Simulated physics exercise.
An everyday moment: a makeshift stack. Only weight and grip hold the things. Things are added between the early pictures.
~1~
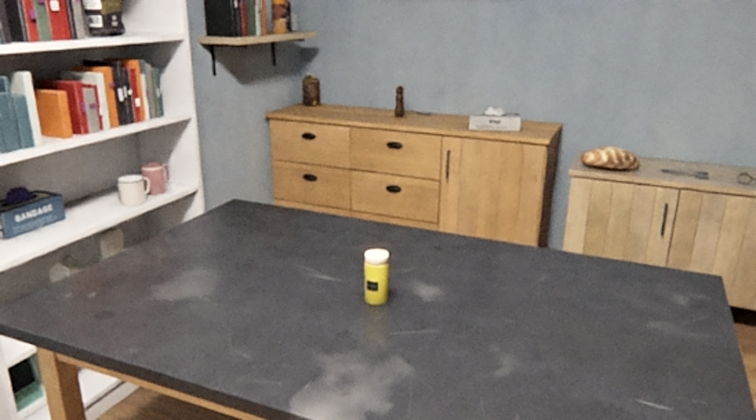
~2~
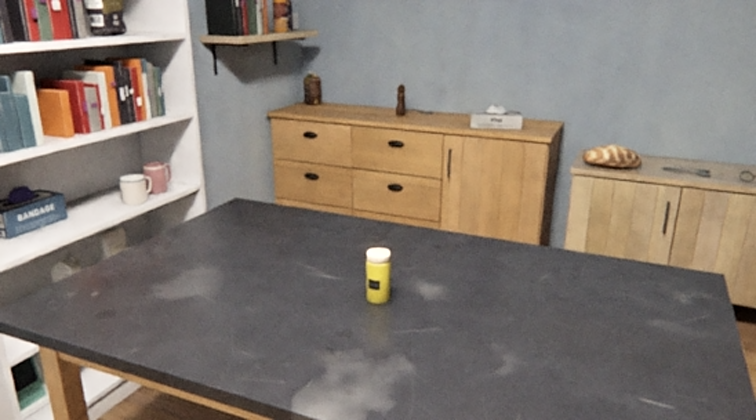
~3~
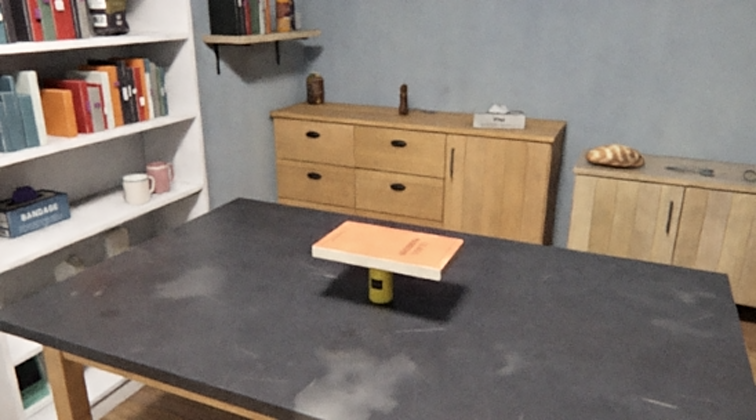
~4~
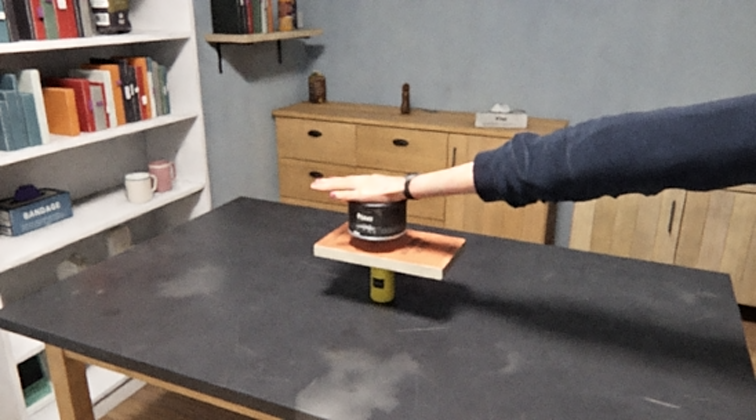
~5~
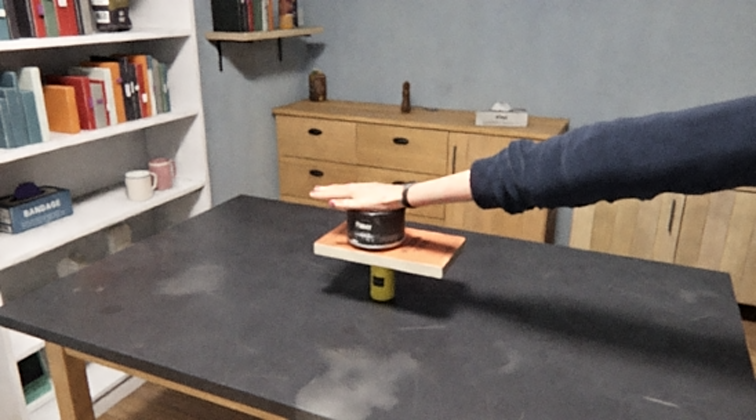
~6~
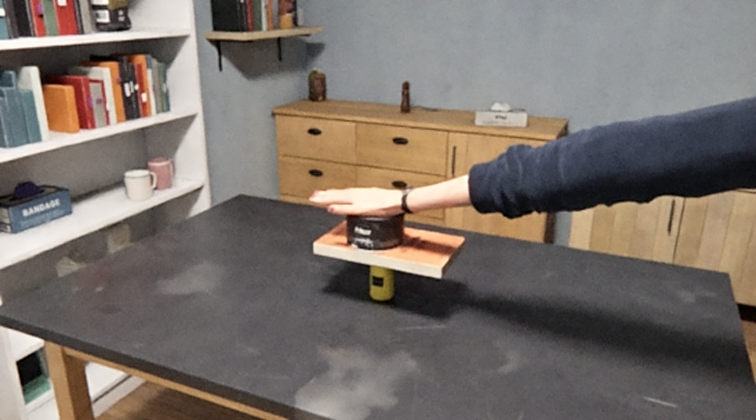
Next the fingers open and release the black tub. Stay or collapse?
The stack holds.
Then, 0.80 s on from there, no change.
Then, 1.70 s on from there, black tub resting near (375, 226).
In the end, all 3 unmoved. At the end, from the last picture's camera, black tub near (375, 226). The stack stays up.
